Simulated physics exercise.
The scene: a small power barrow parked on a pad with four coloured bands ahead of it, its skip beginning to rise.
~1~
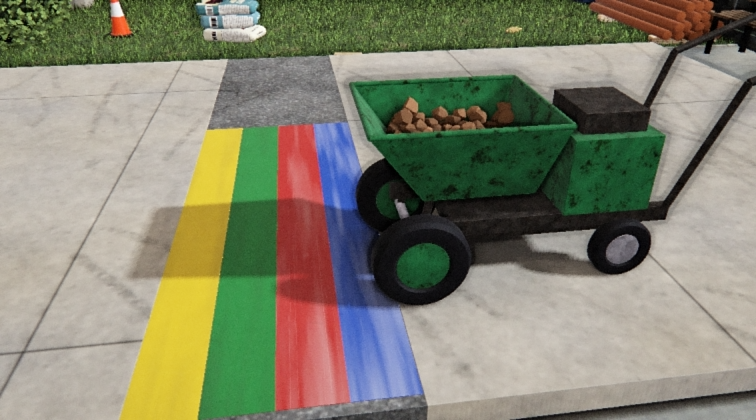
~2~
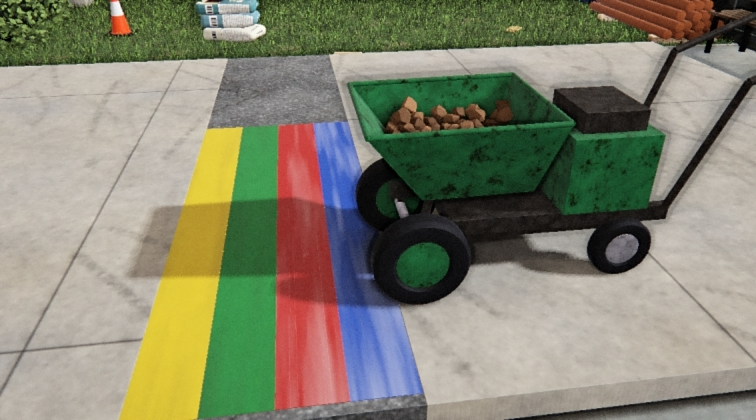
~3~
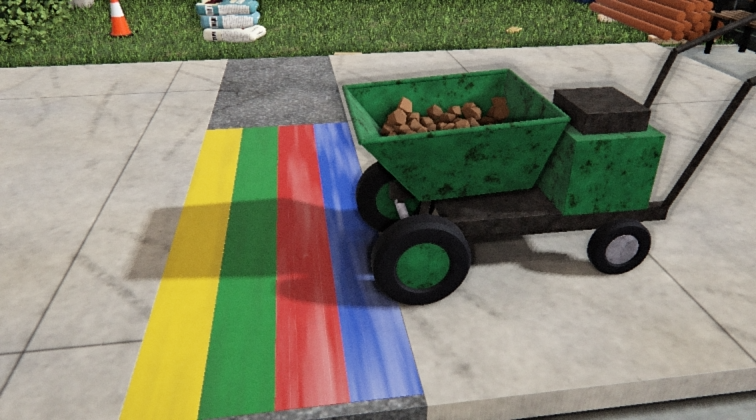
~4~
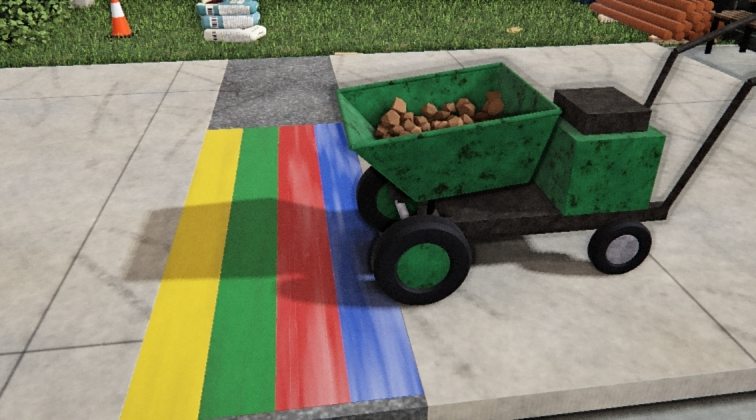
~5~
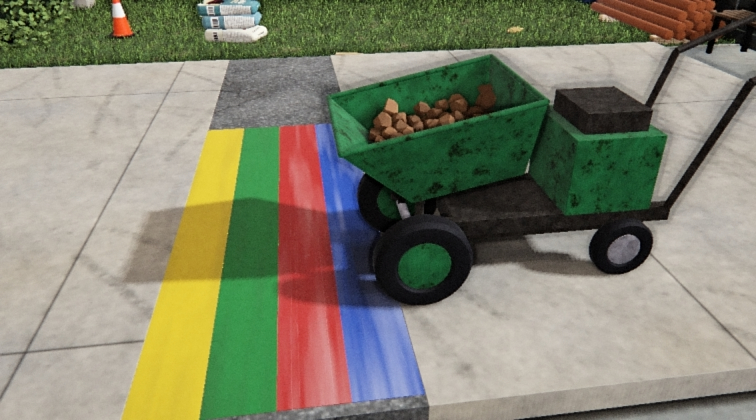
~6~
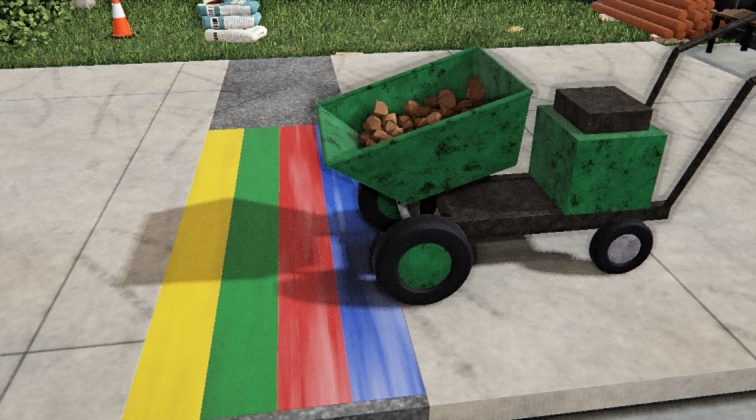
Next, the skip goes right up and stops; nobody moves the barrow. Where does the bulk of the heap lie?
The heap favours the green strip.
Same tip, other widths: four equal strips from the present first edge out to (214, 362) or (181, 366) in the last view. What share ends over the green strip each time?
The first gives 10 %, the second 20 %.
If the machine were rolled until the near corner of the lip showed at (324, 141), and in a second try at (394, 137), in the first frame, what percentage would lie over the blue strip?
About 0 and 0 per cent.
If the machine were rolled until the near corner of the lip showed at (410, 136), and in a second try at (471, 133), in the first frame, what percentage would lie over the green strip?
The first gives 40 %, the second 10 %.
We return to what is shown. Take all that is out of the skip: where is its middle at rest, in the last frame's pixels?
Roughly at (224, 271).
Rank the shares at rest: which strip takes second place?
Next in line is the yellow one.
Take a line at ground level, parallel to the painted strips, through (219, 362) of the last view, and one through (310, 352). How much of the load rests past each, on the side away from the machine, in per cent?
First some 50, then 90 per cent.
Just after the last frame, skip tipped steeply; every one in the skip.
A moment on, skip tipped right over; roughly two thirds in the skip; roughly a quarter over the green strip; just a few over the yellow strip.
Further on, skip tipped right over; about a tenth in the skip; just a few over the red strip; roughly half over the green strip; roughly a quarter over the yellow strip; about a tenth off the paint.
When it is over, skip tipped right over; about a tenth in the skip; not one over the blue strip; just a few over the red strip; roughly half over the green strip; roughly a quarter over the yellow strip; about a tenth off the paint.
